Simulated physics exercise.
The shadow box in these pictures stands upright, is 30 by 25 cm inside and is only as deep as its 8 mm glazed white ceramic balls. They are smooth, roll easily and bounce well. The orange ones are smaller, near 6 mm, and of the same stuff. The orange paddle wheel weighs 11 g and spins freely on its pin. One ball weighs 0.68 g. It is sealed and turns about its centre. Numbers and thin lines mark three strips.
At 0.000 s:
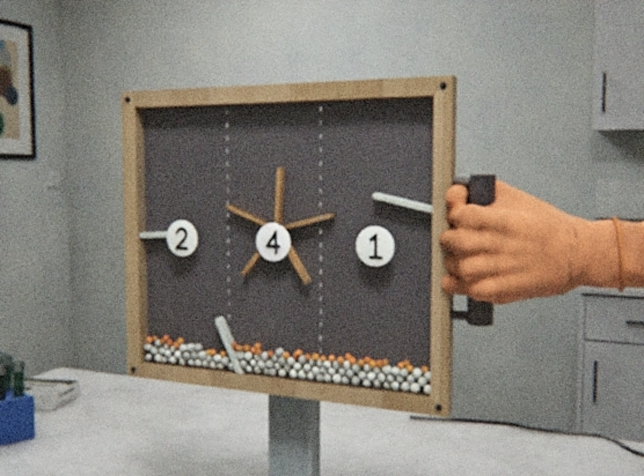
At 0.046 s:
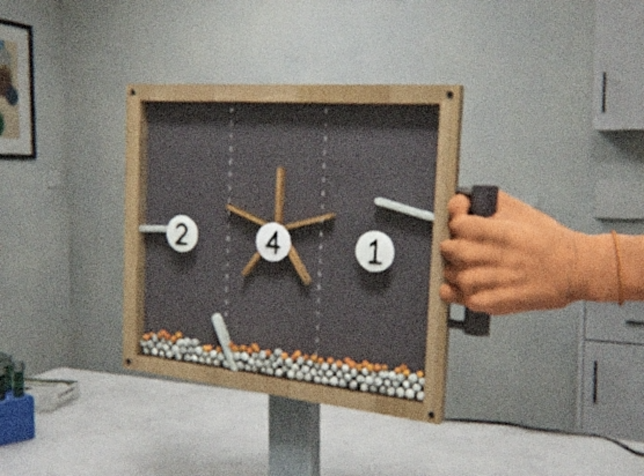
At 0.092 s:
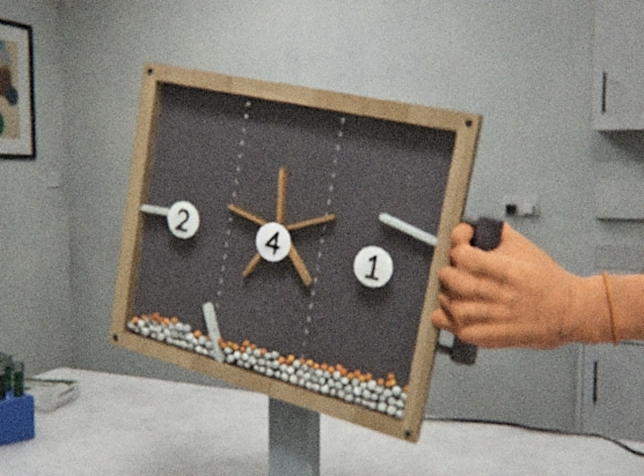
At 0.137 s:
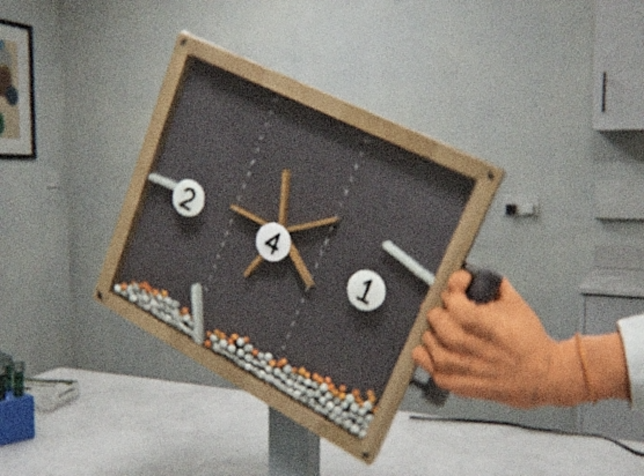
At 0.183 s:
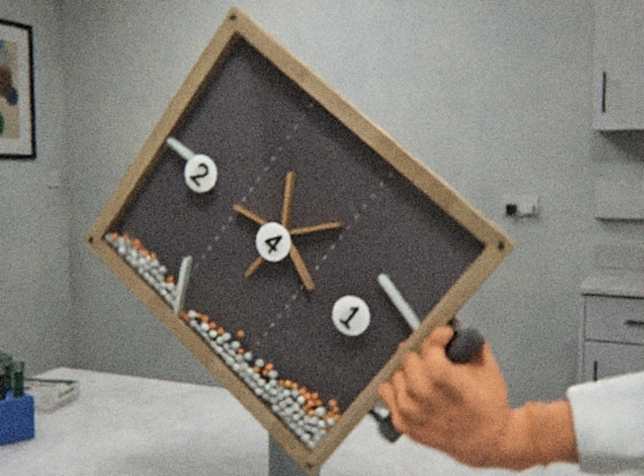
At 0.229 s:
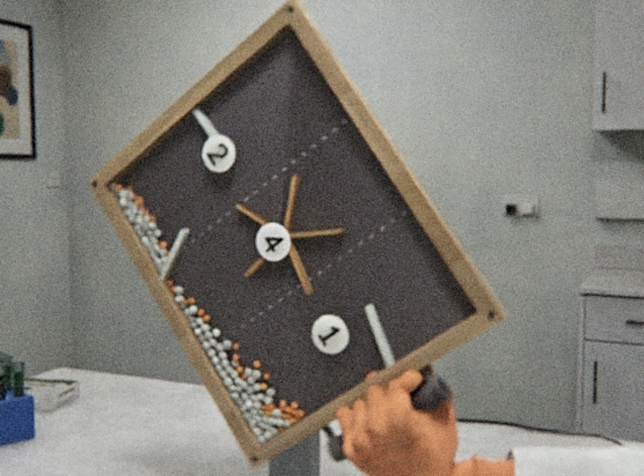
In a lab, a gloved hand turns a framed box of small balls steadily clockwise.
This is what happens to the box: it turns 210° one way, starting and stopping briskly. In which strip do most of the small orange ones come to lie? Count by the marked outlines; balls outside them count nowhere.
Answer: 2.
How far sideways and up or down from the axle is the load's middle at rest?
About 5 cm right and 12 cm below.
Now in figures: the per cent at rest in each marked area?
Strip 1: 0; strip 2: 90; strip 4: 10.
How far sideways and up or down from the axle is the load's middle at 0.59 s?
Some 5 cm left and 2 cm above.
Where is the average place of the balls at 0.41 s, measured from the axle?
Some 11 cm left and 1 cm below.
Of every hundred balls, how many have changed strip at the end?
About 65 per cent.
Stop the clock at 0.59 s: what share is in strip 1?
About 70 per cent.
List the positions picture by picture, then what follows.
The first frame shows level; about 130 balls; balls' middle (282, 362); highest (258, 346); orange paddle wheel (278, 229); no. 1 (375, 246), no. 2 (182, 238), no. 4 (273, 242).
The second frame shows turned 3° clockwise; balls' middle (279, 362); highest (163, 333).
The third frame shows turned 10° clockwise; balls' middle (270, 361); highest (156, 316); wall ends (384, 217), (208, 306), (182, 215).
The fourth frame shows turned 23° clockwise; balls' middle (253, 357); highest (145, 285); orange paddle wheel (282, 231).
The fifth frame shows turned 39° clockwise; balls' middle (230, 346); highest (126, 237).
The sixth frame shows turned 55° clockwise; balls' middle (211, 330); highest (114, 186); orange paddle wheel (286, 236); no. 1 (330, 335), no. 2 (219, 154), no. 4 (273, 242).
After 0.41 s, it stands 118° clockwise; the balls' middle is 11 cm left of and 1 cm below the centre; no. 1, 65 %, no. 2, 30 %, no. 4, 5 %; small ones, no. 1, 70 %, no. 2, 25 %, no. 4, 5 %.
After 0.59 s, it stands 180° clockwise; the balls' middle is 5 cm left of and 2 cm above the centre; no. 1, 70 %, no. 2, 30 %; small ones, no. 1, 70 %, no. 2, 25 %, no. 4, 5 %.
After 0.75 s, it has come round 210° clockwise; the balls' middle is 2 cm left of and 2 cm below the centre; no. 1, 40 %, no. 2, 30 %, no. 4, 30 %; small ones, no. 1, 45 %, no. 2, 25 %, no. 4, 30 %.
All still by 4.5 s, it has come round 210° clockwise; no. 1, 0 %, no. 2, 90 %, no. 4, 10 %; small ones, no. 2, 80 %, no. 4, 20 %.
